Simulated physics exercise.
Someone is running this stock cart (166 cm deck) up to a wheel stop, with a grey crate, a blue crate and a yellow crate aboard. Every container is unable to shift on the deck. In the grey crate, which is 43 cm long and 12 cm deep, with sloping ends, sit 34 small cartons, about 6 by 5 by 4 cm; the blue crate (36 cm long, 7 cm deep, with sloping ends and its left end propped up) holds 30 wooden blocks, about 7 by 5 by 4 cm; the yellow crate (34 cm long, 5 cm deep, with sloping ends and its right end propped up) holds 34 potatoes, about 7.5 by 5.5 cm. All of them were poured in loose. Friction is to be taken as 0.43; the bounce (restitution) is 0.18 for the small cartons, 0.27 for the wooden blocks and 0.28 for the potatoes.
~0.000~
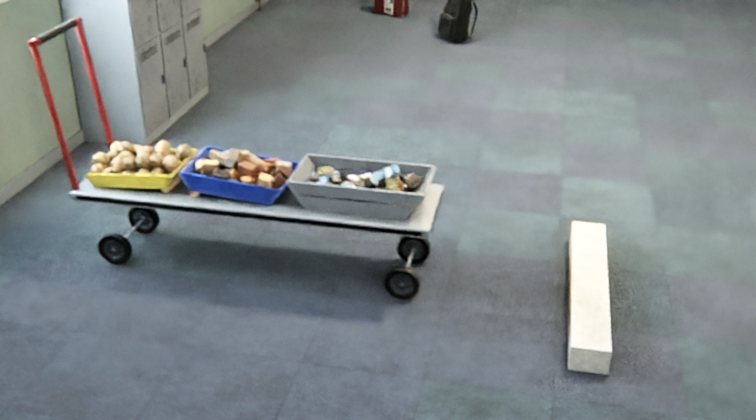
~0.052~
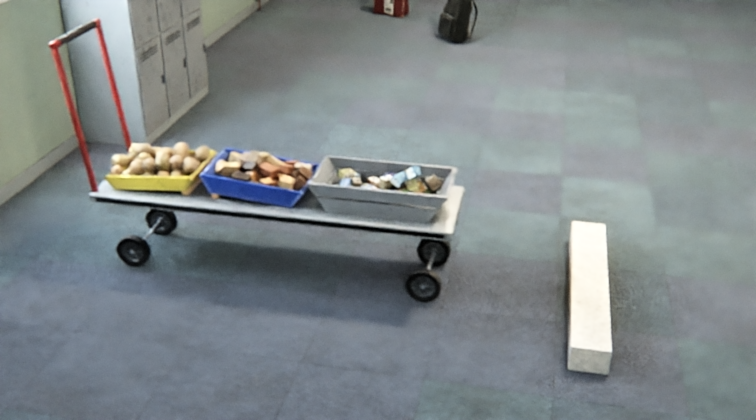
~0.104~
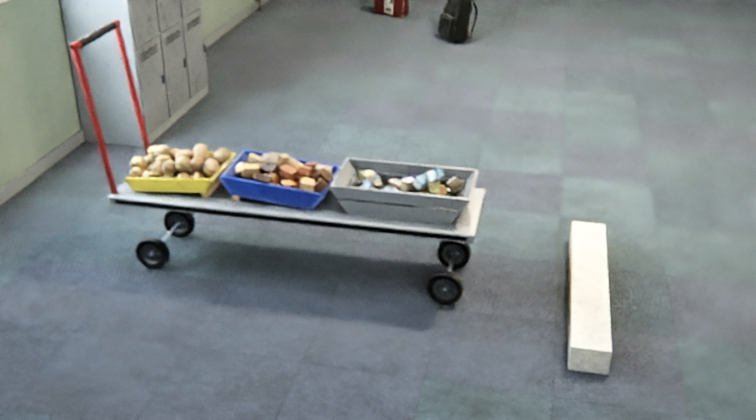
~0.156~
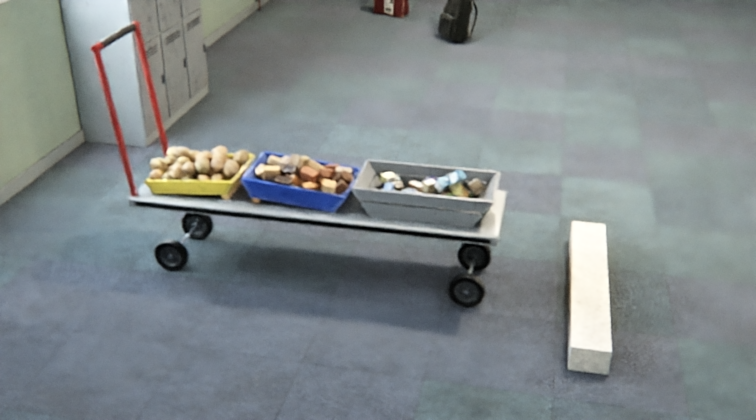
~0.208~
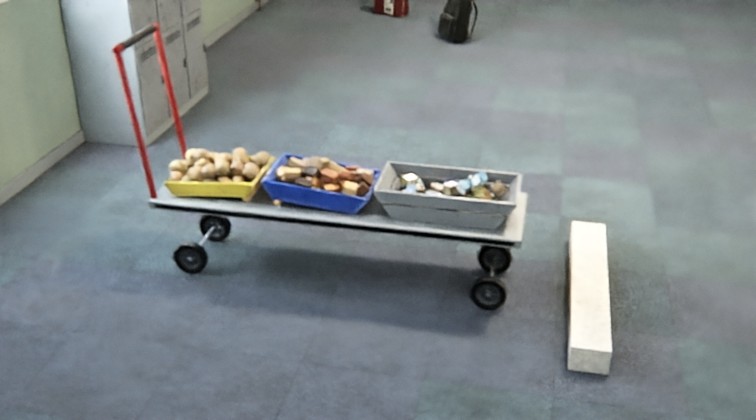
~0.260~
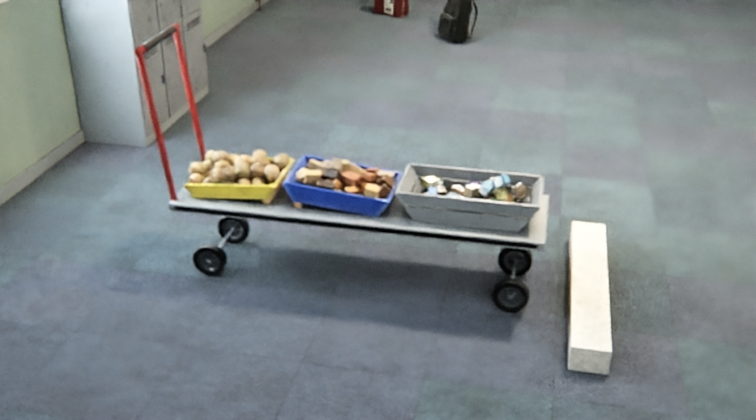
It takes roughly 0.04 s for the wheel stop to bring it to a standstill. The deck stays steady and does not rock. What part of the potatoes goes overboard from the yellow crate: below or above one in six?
Spilled: Higher than a sixth.
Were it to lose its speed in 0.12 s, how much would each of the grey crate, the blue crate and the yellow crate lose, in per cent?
Grey crate 0 %, blue crate 10 %, yellow crate 10 %.
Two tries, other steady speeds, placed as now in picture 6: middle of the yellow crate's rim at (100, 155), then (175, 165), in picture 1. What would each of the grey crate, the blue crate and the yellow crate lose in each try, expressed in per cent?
Grey crate: 10 / 0 percent; blue crate: 30 / 0 percent; yellow crate: 40 / 10 percent.
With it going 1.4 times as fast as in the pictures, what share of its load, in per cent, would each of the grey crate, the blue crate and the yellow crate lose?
Grey crate 10, blue crate 20, yellow crate 30 per cent.
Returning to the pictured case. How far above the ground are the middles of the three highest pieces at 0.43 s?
Some 56 cm up.
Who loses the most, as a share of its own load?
Answer: The yellow crate.
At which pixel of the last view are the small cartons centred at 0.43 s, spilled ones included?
The middle is around (536, 204).
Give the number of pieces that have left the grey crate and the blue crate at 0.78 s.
Estimate at that time - grey crate 1, blue crate 1, give or take.
After 0.33 s, impact.
After 0.43 s, the grey crate has all 34, the blue crate has all 30 and the yellow crate is down by 2 of 34.
After 0.55 s, the grey crate is down by 1 of 34, the blue crate has all 30 and the yellow crate is down by 5 of 34.
After 0.78 s, the grey crate is down by 1 of 34, the blue crate is down by 1 of 30 and the yellow crate is down by 6 of 34.
When it is over (at 1.29 s), the grey crate is down by 1 of 34, the blue crate is down by 1 of 30 and the yellow crate is down by 9 of 34. Asked share, 9 of 34, 26 per cent.
